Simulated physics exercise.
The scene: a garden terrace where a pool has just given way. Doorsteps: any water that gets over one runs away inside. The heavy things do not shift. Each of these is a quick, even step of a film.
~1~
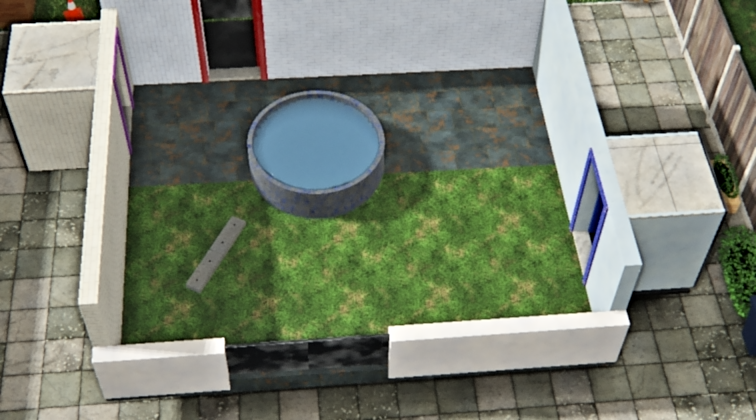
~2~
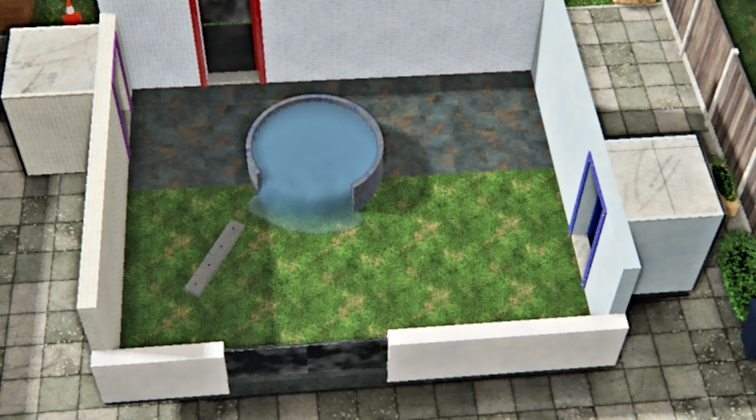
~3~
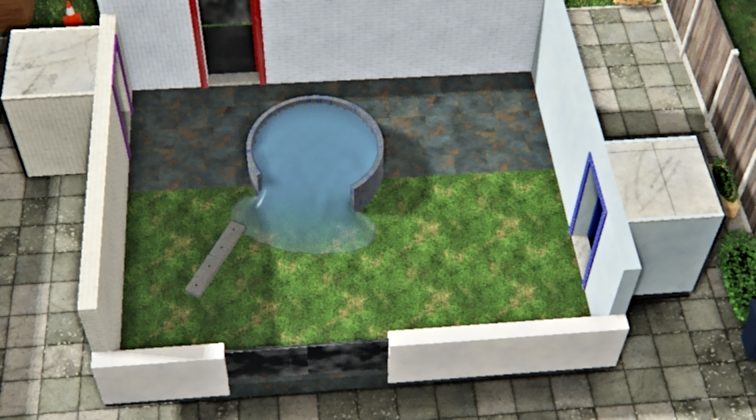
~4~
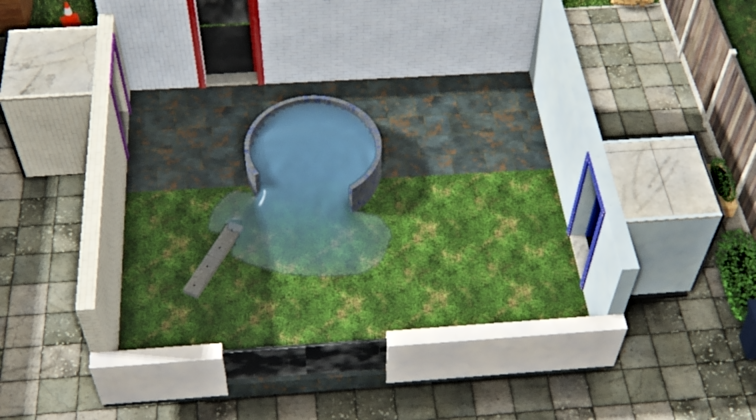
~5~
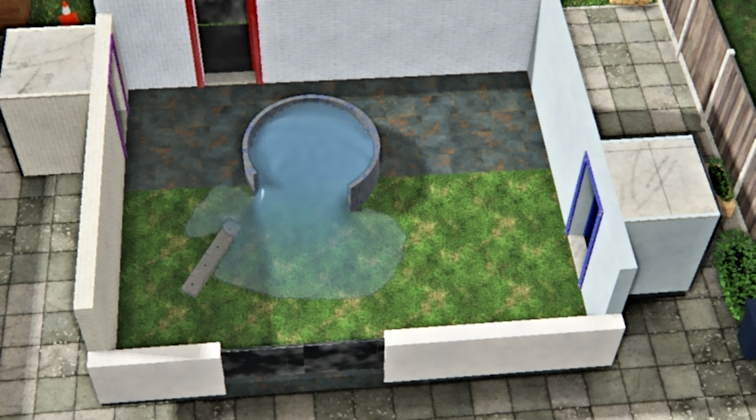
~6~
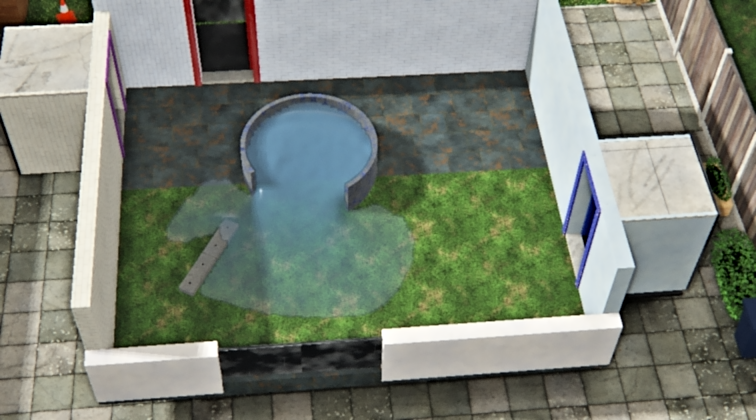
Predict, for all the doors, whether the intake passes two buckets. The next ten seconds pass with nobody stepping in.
As I see it, the purple door will not go over two buckets; the red door will not go over two buckets; the blue door will be deluged.
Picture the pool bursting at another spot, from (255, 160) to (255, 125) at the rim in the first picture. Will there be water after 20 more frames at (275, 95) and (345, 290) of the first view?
Respectively, inundated and left dry.
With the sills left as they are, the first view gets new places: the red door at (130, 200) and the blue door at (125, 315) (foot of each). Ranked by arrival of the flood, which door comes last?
Last: The one in purple.
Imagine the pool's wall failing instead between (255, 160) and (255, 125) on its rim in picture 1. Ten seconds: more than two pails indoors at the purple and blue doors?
In short: Purple exceeds the limit, blue falls short.
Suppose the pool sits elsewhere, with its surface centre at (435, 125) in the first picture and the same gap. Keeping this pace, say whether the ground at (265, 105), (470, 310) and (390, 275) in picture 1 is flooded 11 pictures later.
In that order: No water, awash, under water.
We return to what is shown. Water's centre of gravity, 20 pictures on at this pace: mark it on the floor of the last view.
I'd mark it close to (295, 273).
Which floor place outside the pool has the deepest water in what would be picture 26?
I'd put it around (126, 374).
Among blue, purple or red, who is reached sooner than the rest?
I pick the blue-painted one.
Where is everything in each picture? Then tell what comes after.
The round tank at (316, 144) is whole and still, in the first frame.
The front is at (359, 214), out from the gap at (303, 211), in the second frame.
The front is at (234, 223), out from the gap at (303, 213), in the third frame.
The front is at (213, 224), out from the gap at (301, 214), in the fourth frame.
The front is at (375, 286), out from the gap at (299, 213), in the fifth frame.
The front is at (379, 301), out from the gap at (297, 212), in the sixth frame.
A moment on, water covers 30 % of the floor; the purple door not reached, the red door not reached, the blue door not reached.
Next, water covers 35 % of the floor; the purple door not reached, the red door not reached, the blue door not reached.
Then, water covers 45 % of the floor; the purple door not reached, the red door not reached, the blue door not reached.
Later, water covers 65 % of the floor; the purple door wet at the sill, nothing in, the red door not reached, the blue door under two buckets in.
In the end, water covers 90 % of the floor; the purple door wet at the sill, nothing in, the red door wet at the sill, nothing in, the blue door over two buckets in.
